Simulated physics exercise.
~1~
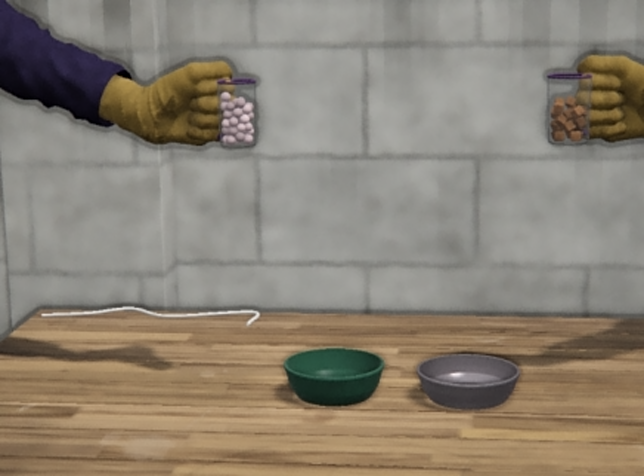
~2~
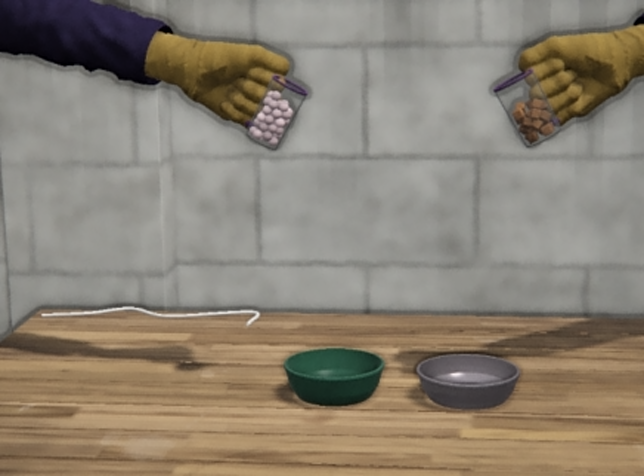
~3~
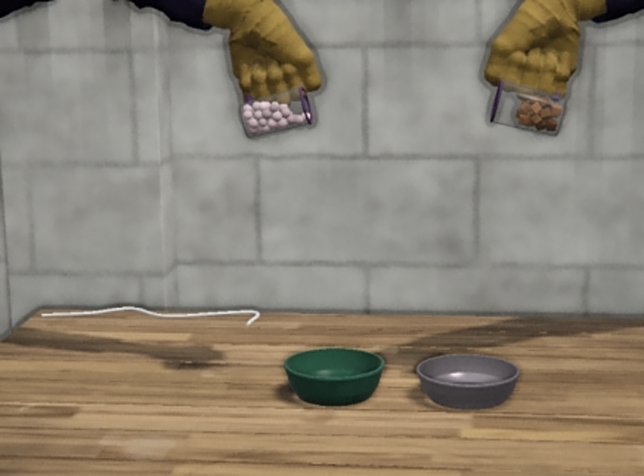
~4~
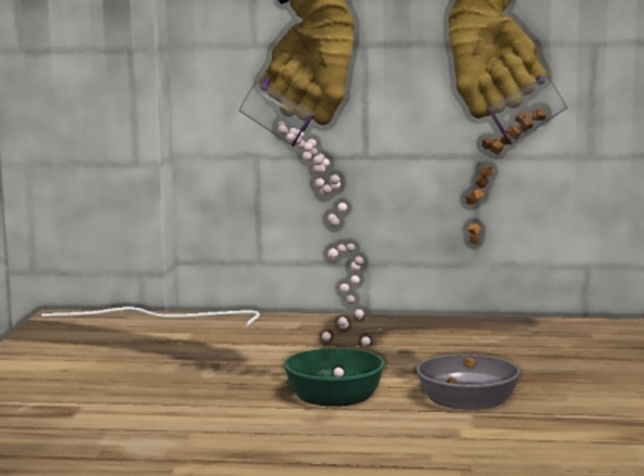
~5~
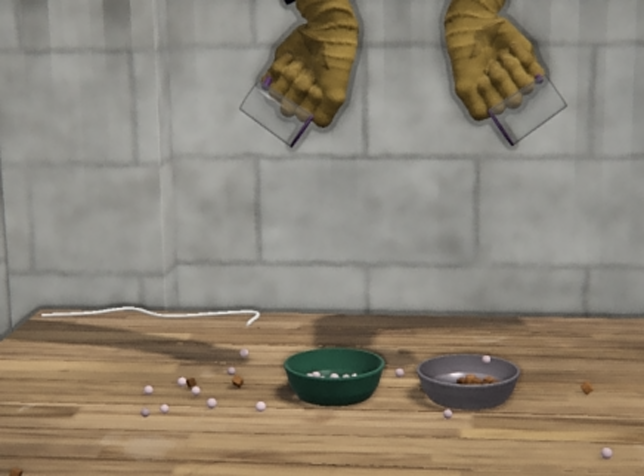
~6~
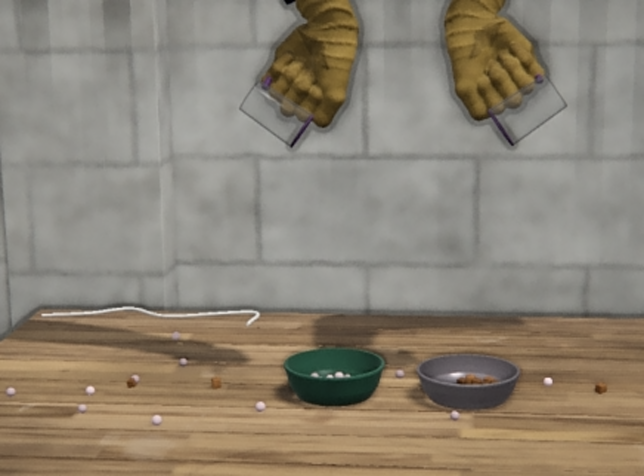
In the video, two gloved hands tip clear cups over a green bowl and a gray bowl, pouring pale pink balls on the left and brown chunks on the right; most pieces land in the bowls, but some scatter across the wooden table as the emptied cups stay overturned.
